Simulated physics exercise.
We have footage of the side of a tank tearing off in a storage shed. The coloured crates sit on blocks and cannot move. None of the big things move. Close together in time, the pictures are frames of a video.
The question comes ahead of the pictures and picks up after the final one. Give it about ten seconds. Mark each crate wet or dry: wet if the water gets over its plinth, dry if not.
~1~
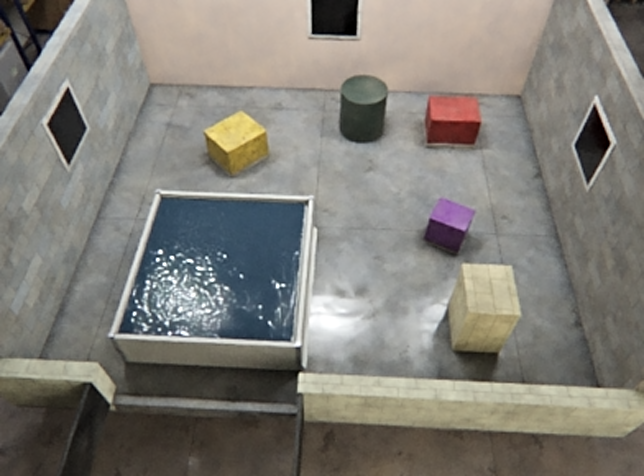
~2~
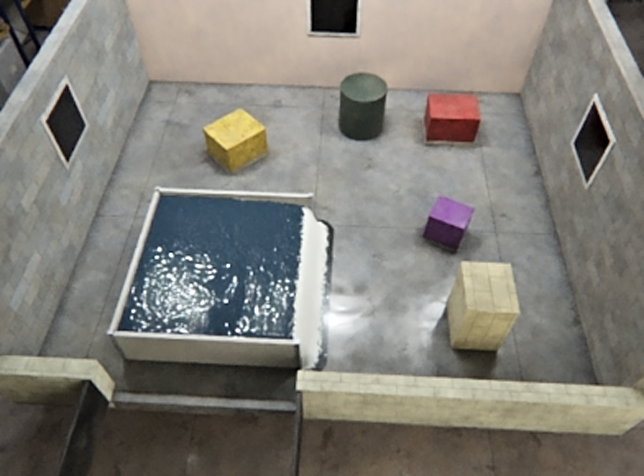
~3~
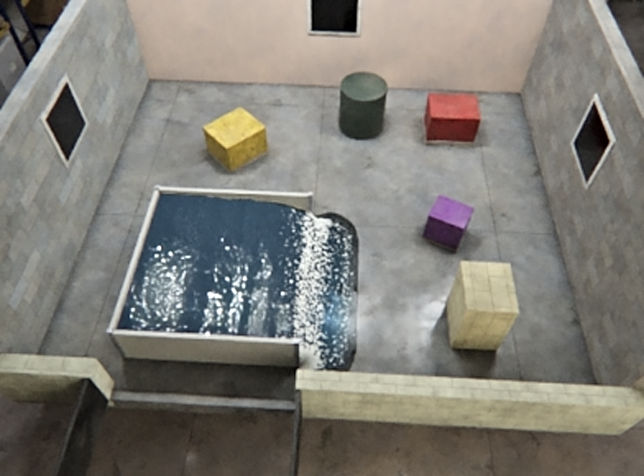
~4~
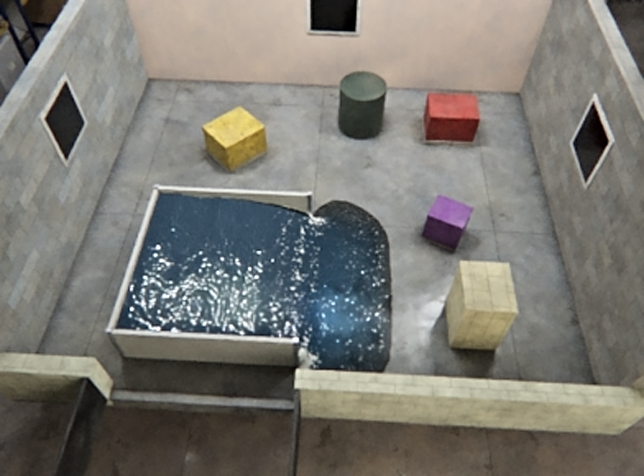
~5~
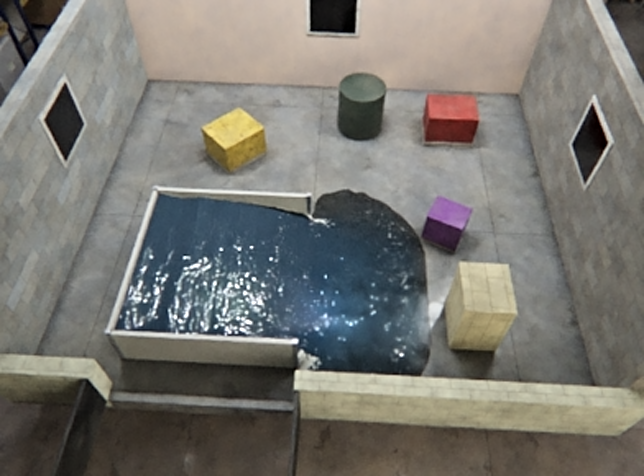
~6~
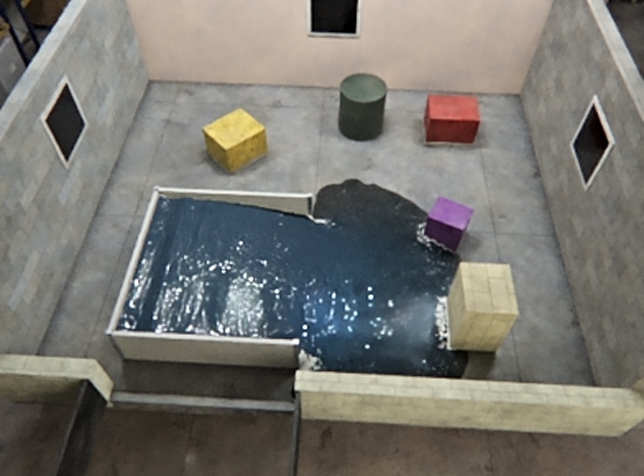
Purple crate wet, yellow crate wet, red crate wet.
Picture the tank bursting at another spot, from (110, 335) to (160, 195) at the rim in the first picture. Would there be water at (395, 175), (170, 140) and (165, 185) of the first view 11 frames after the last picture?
Obs. 1: Moisture-free; obs. 2: Sodden; obs. 3: Sodden.
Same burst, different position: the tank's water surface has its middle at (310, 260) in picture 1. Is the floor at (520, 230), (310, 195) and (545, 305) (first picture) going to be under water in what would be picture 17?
As listed: Flooded, free of water, flooded.
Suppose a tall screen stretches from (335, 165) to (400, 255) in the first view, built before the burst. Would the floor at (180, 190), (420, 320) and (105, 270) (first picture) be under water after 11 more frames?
Taking the three spots in order: Spared, soaked, spared.
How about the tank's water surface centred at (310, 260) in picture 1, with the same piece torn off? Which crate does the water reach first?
I'd go with the purple crate.
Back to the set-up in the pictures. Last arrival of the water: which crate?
I think it's the yellow one.
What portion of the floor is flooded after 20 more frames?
Around 50 percent.
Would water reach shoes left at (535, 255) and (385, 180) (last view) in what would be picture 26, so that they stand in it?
First spot soaked, second spot soaked.
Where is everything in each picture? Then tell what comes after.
The water tank at (222, 264) is whole and still, in the first frame.
Water pours out at (303, 280) and has run to (305, 372), in the second frame.
Water pours out at (303, 281) and has run to a hidden place, in the third frame.
The front is at a hidden place, out from the gap at (302, 281), in the fourth frame.
Water pours out at (301, 283) and has run to a hidden place, in the fifth frame.
Water pours out at (302, 283) and has run to a hidden place, in the sixth frame.
A moment on, water covers 30 % of the floor; the purple crate water round its plinth, the yellow crate not reached, the red crate not reached.
Next, water covers 40 % of the floor; the purple crate water round its plinth, the yellow crate not reached, the red crate water round its plinth.
Then, water covers 50 % of the floor; the purple crate water round its plinth, the yellow crate not reached, the red crate water round its plinth.
Later, water covers 70 % of the floor; the purple crate water round its plinth, the yellow crate water round its plinth, the red crate water round its plinth.
In the end, water covers 95 % of the floor; the purple crate was topped, the yellow crate was topped, the red crate was topped.
